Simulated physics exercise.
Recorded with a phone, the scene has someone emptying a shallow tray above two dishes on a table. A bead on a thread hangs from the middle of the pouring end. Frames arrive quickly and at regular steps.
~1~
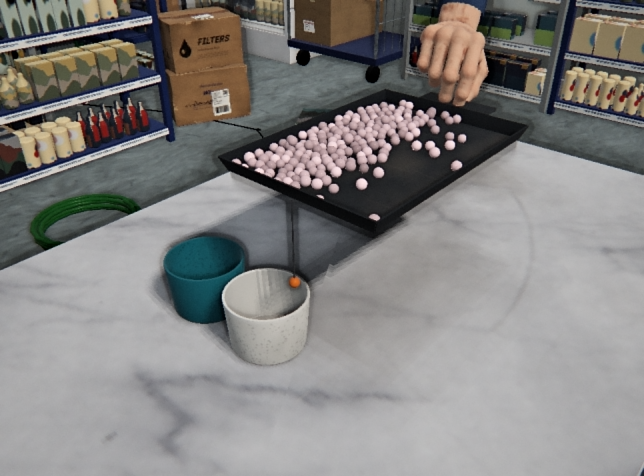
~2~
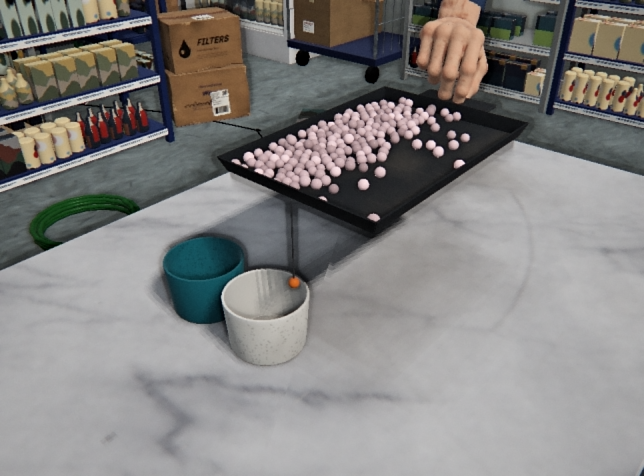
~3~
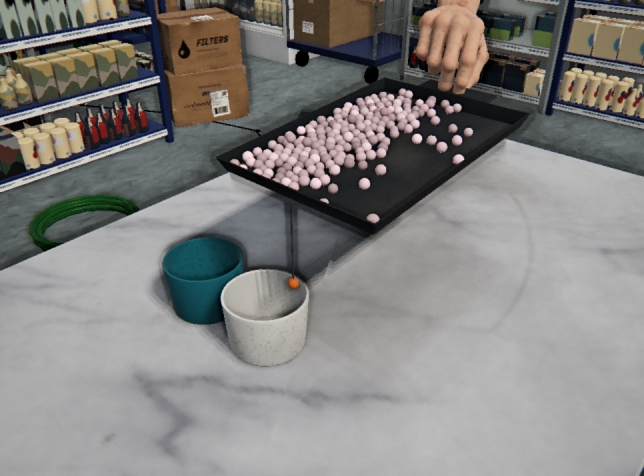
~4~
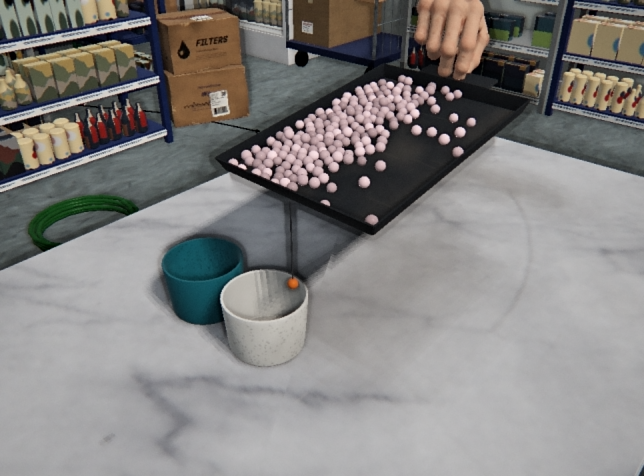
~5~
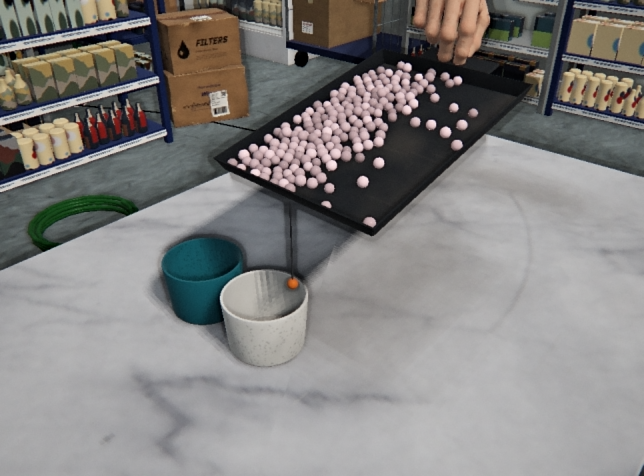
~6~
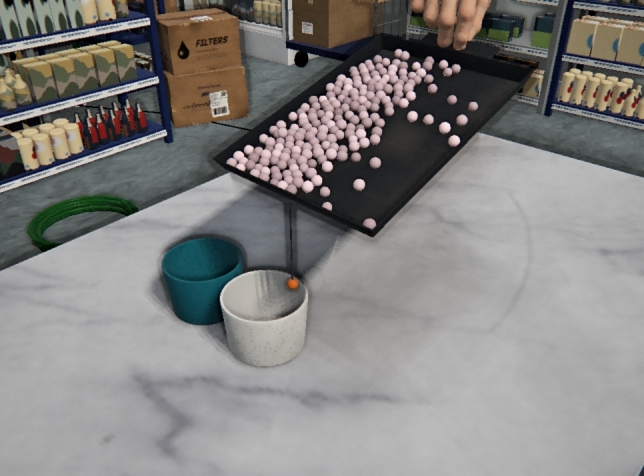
A black tray of pale pink balls tilted gradually toward its right front corner as a hand at the far end rose, and the balls shifted slightly, above a teal dish and a white one.
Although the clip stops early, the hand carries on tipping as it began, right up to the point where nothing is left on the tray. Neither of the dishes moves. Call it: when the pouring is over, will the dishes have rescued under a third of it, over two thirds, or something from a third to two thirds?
I'd call it under a third rescued.
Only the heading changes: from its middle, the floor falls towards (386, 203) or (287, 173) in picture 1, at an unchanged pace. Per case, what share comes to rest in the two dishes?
Somewhere close to 0 % the first time, 70 % the second.
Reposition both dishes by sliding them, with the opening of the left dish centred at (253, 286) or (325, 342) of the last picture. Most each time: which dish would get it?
At the first place right, at the second the dish on the left.
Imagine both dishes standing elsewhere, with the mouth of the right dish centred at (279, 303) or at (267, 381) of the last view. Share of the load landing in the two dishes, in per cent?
20 and 10 in a hundred.
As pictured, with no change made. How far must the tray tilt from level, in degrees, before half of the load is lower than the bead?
Somewhere around 65 degrees.
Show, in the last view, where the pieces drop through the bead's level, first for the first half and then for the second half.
Around (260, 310) first; around (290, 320) second.
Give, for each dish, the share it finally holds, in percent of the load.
For the left dish 0 per cent, for the right dish 20.
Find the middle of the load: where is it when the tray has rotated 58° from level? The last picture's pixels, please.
Near the pixel (283, 214).
Shortly afterwards, tray tipped steeply; near half on the tray; only a few in the right dish; near a quarter outside both; near a quarter in the air.
Next, tray tipped right over; a little in the right dish; only a few in the left dish; the bulk outside both; only a few in the air.
Some moments later, tray tipped past a quarter turn; a little in the right dish; only a few in the left dish; the bulk outside both.
In the end, tray tipped past a quarter turn; a little in the right dish; only a few in the left dish; the bulk outside both.
